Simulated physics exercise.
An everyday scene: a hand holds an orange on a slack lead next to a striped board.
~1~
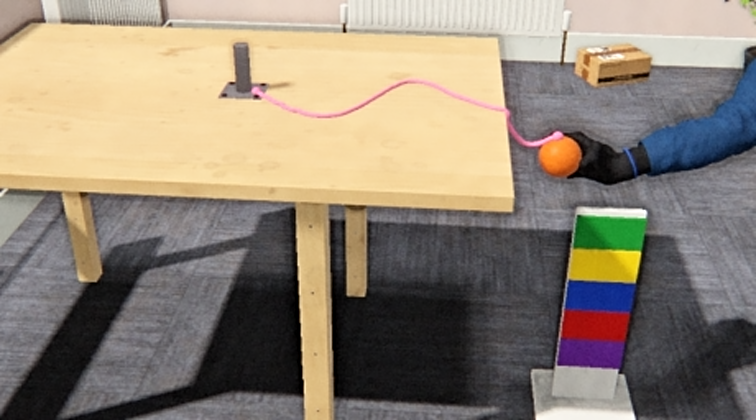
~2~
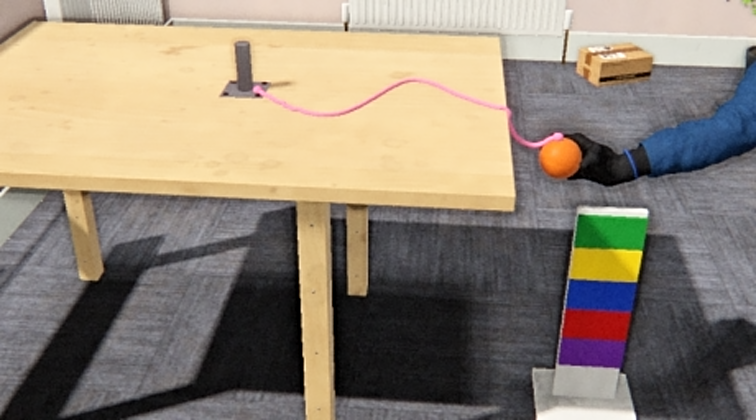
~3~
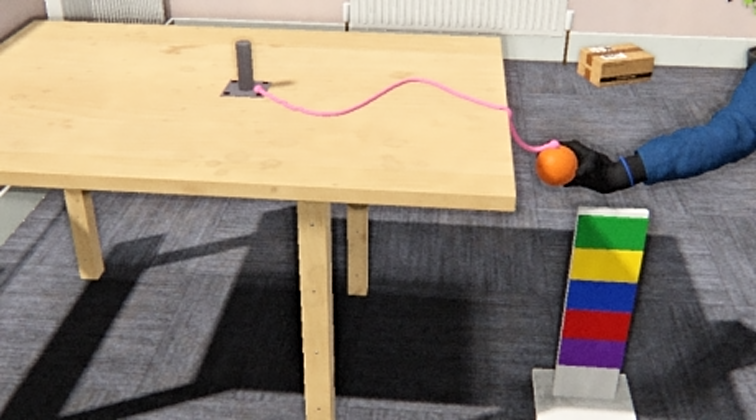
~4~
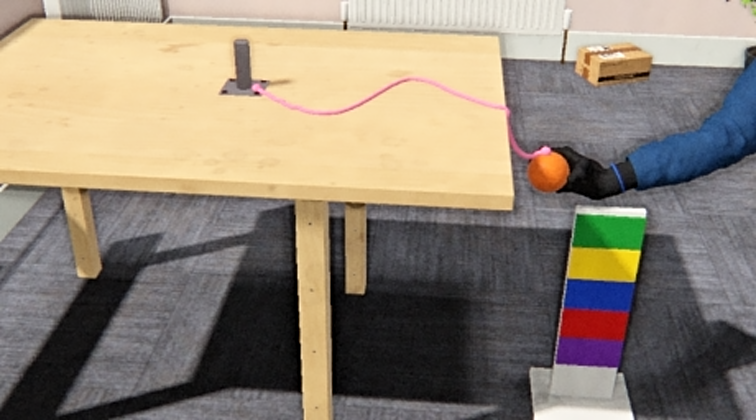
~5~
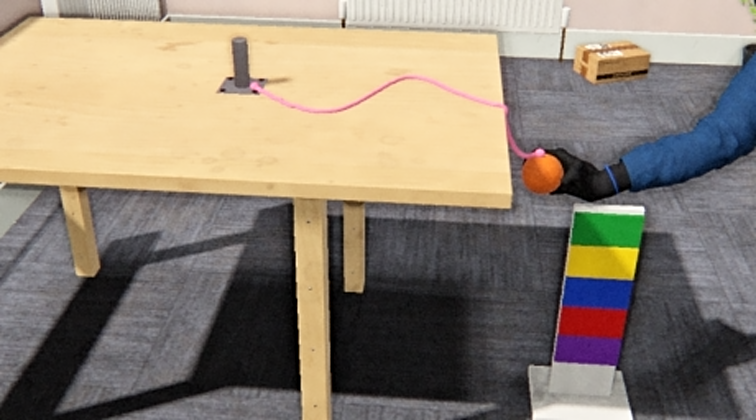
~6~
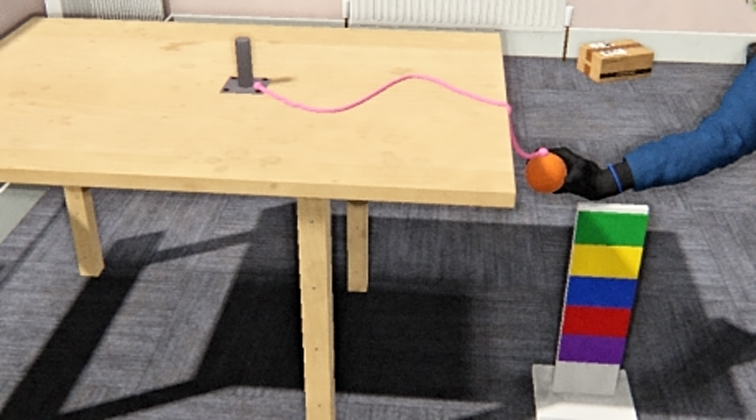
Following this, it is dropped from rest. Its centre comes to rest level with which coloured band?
With the blue one.
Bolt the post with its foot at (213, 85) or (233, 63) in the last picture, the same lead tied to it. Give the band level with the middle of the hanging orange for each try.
Yellow; yellow.
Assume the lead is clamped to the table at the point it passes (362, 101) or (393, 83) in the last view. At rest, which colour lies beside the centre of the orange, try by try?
In order: Yellow; green.
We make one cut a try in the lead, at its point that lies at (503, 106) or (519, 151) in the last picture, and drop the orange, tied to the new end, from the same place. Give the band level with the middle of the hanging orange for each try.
For the first: Green; for the second: Yellow.
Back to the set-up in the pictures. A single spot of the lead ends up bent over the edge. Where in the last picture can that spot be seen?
Around (432, 79).
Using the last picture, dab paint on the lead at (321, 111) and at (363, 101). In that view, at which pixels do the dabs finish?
Point one: (352, 93); point two: (401, 97).
A little later, orange near (478, 272); level with blue.
Next, orange near (509, 280); level with blue.
When it is over, orange near (496, 279); level with blue. The lead holds its middle at blue.
